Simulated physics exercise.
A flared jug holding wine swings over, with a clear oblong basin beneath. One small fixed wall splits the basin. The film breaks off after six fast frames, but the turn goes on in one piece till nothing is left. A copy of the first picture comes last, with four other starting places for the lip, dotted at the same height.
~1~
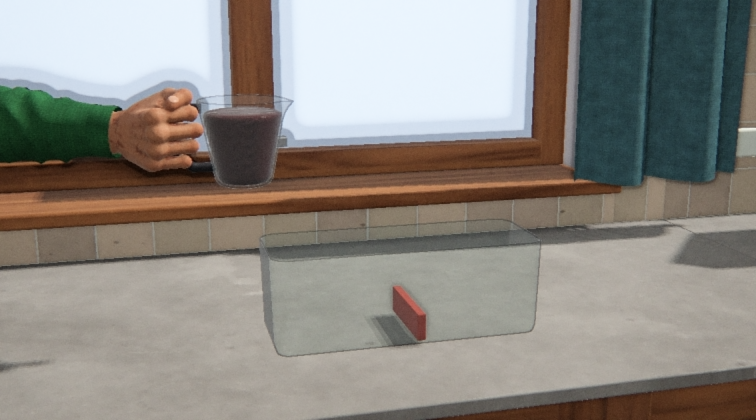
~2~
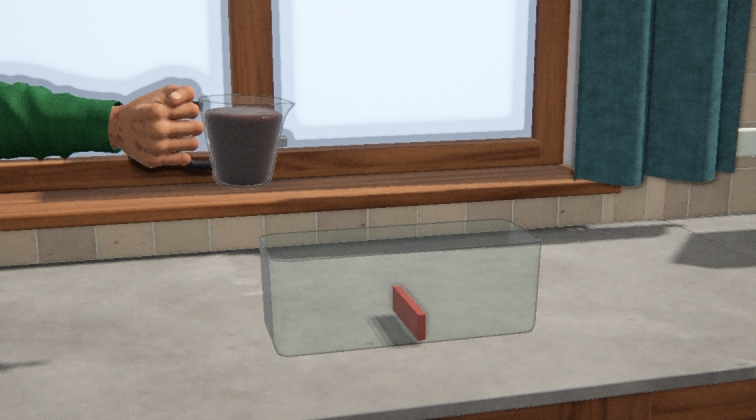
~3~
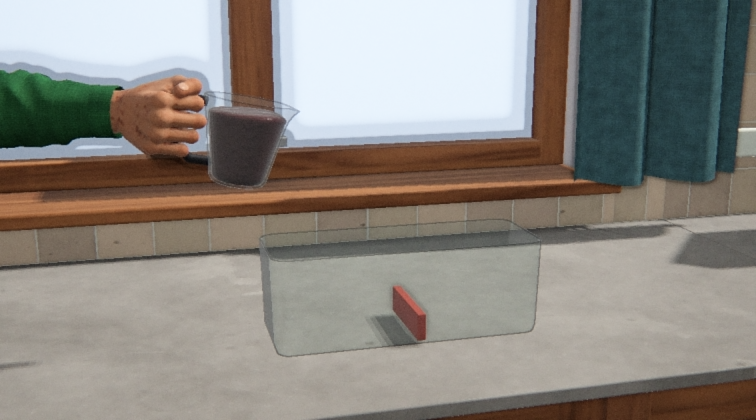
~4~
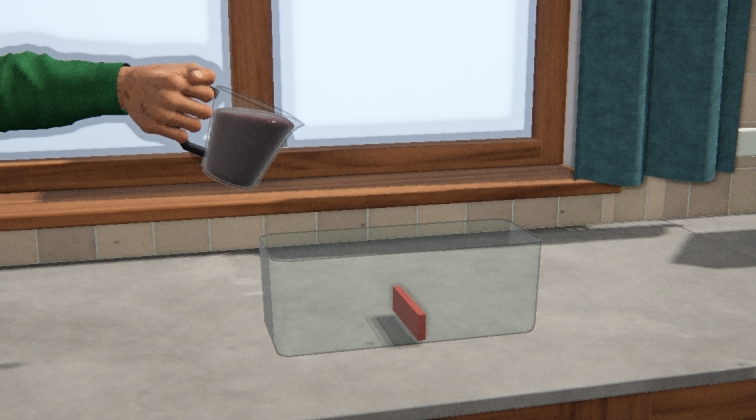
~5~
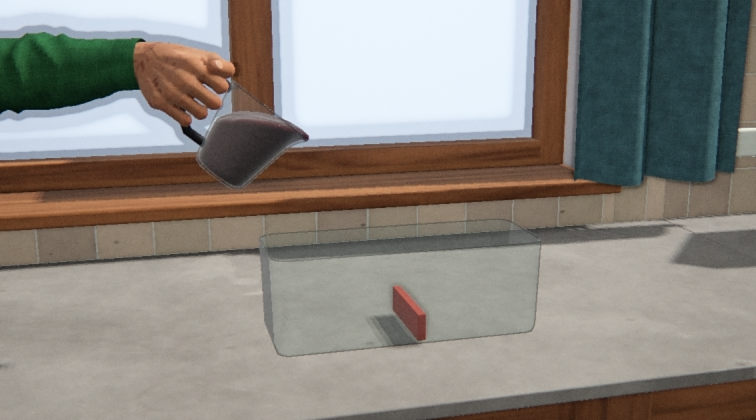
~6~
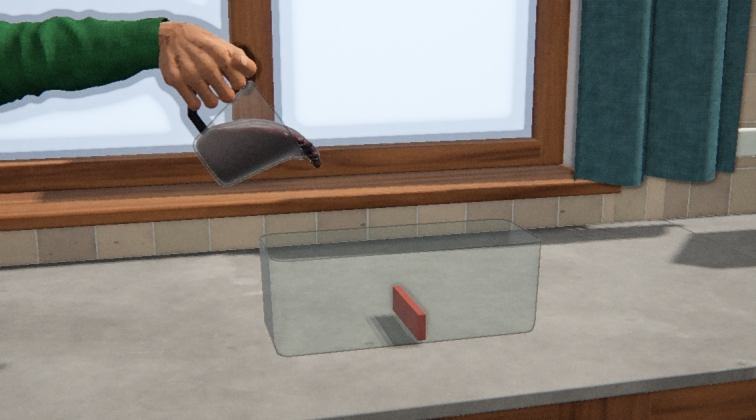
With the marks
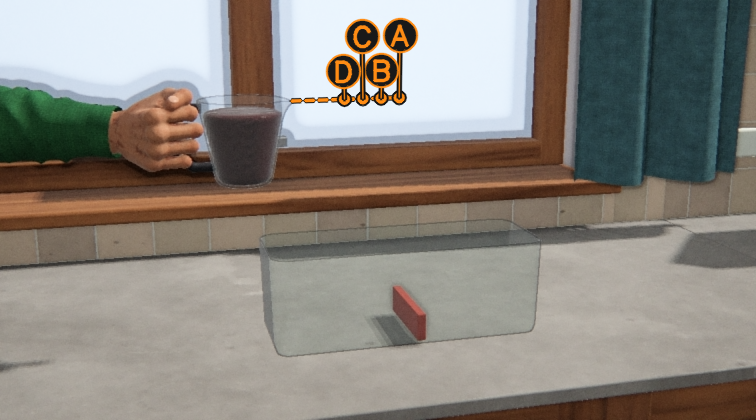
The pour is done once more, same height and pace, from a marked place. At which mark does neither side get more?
C.
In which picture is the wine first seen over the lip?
Picture 5.
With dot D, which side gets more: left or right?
The left side.
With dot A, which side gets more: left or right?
The right one.
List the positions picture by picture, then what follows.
The first frame shows upright, lip at (292, 101); basin from (275, 356) to (534, 330); top of the wall at (409, 299); nothing has left yet.
The second frame shows tipped about 3°, lip at (294, 103); nothing has left yet.
The third frame shows tipped about 11°, lip at (298, 110); nothing has left yet.
The fourth frame shows tipped about 24°, lip at (303, 123); nothing has left yet.
The fifth frame shows tipped about 39°, lip at (306, 140); wine is over the lip, down to (306, 140).
The sixth frame shows tipped about 56°, lip at (303, 158); wine is over the lip, down to (316, 164).
In orange, A at (399, 97); B at (381, 98); C at (362, 98); D at (344, 99).
With A, about 8 % ends left of the wall and 89 % right of it; 3 % is lost outside.
With B, about 12 % ends left of the wall and 87 % right of it.
With C, about 54 % ends left of the wall and 45 % right of it.
With D, about 81 % ends left of the wall and 16 % right of it; 3 % is lost outside.
